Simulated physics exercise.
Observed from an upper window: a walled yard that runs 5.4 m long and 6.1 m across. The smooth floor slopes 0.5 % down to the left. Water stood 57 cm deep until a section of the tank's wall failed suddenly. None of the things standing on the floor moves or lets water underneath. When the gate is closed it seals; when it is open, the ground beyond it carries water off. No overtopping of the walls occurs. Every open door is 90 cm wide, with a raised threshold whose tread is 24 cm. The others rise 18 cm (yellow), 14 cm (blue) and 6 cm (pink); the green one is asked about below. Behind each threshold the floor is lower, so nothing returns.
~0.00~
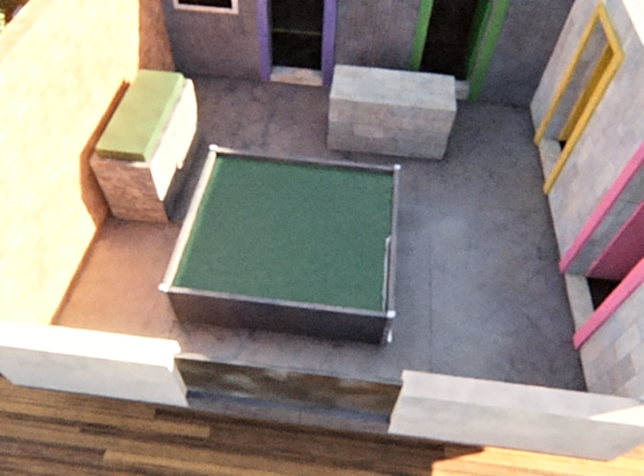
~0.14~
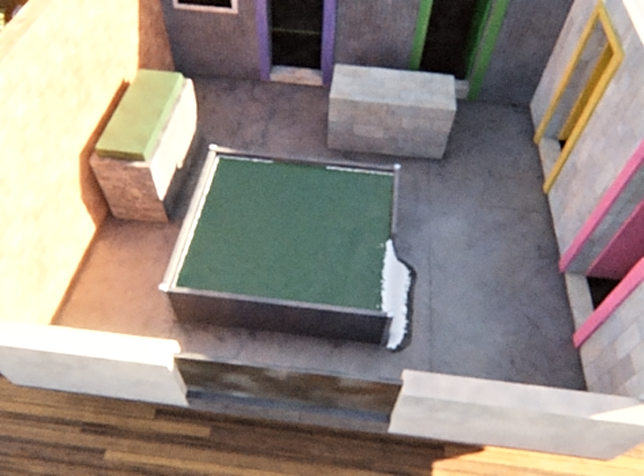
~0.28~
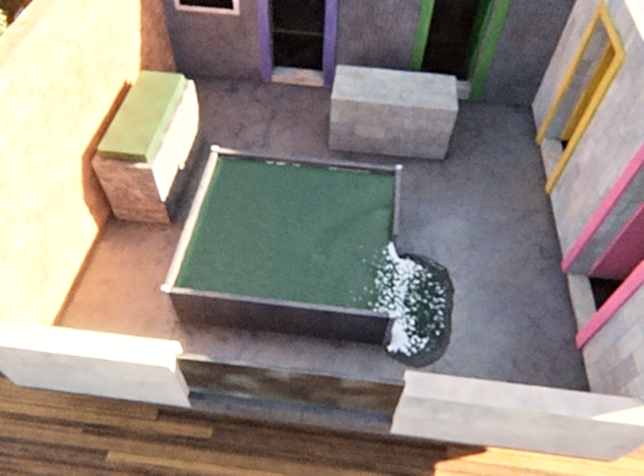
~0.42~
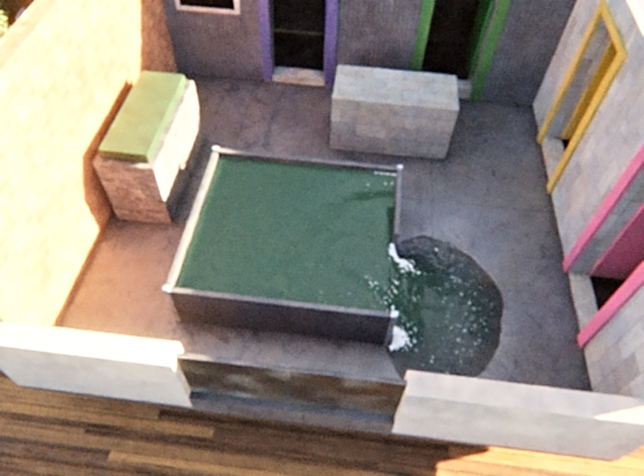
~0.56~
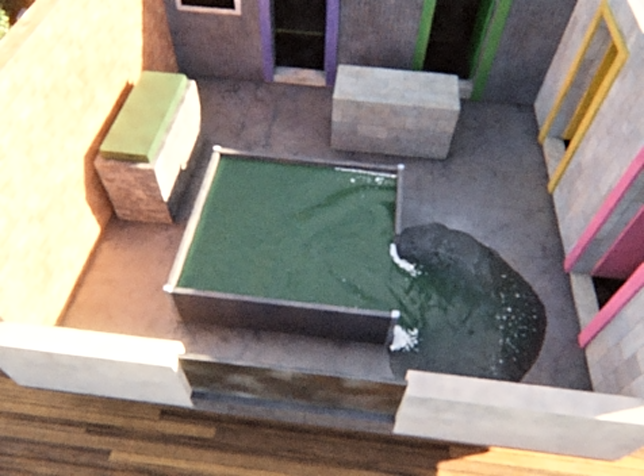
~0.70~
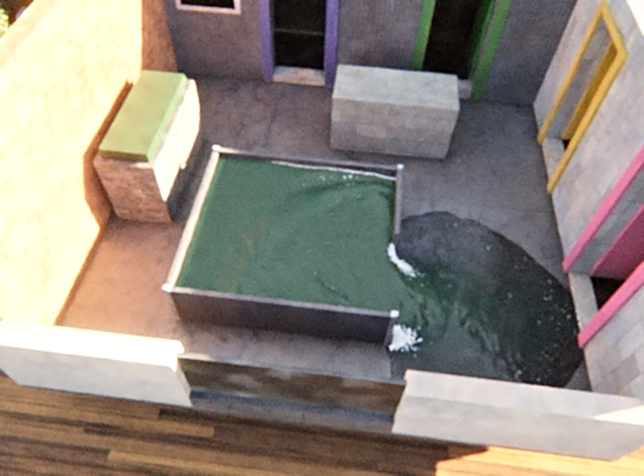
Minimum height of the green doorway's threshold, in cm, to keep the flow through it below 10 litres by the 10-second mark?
Roughly 14 cm.
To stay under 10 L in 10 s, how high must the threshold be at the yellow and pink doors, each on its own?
About 9.5 cm at yellow and about 29 cm at pink.
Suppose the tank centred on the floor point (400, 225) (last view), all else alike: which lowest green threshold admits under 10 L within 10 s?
You'd need some 10.0 cm.
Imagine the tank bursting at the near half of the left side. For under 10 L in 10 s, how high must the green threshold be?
Some 11.5 cm.
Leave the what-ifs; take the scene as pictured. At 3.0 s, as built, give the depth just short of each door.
In cm: Yellow 6, blue 0, green 0, pink 24.
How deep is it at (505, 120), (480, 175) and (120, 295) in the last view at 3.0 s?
Around 2 cm, 2 cm and 0 cm.
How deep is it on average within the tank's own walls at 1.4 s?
Averaged depth comes out at about 44 cm.
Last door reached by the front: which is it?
Coming last is the blue one.
After 1.4 s water covers 25 % of the floor, deepest (44 cm) near (586, 425); it has not reached the green door.
After 3.0 s water covers 35 % of the floor, deepest (30 cm) near (579, 392); it has not reached the green door.
After 10.0 s water covers 95 % of the floor, deepest (16 cm) near (131, 174); 11 cm at the green door, 0 litres in over its 20 cm threshold.
At the green door as built, the water arrived by 3.6 s and peaked near 19 cm at 4.4 s.
Run again over the same 10 s with other heights there, 19 litres in over 12.5 cm, 3 litres over 17 cm. The limit of 10 litres is kept from about 14 cm up.
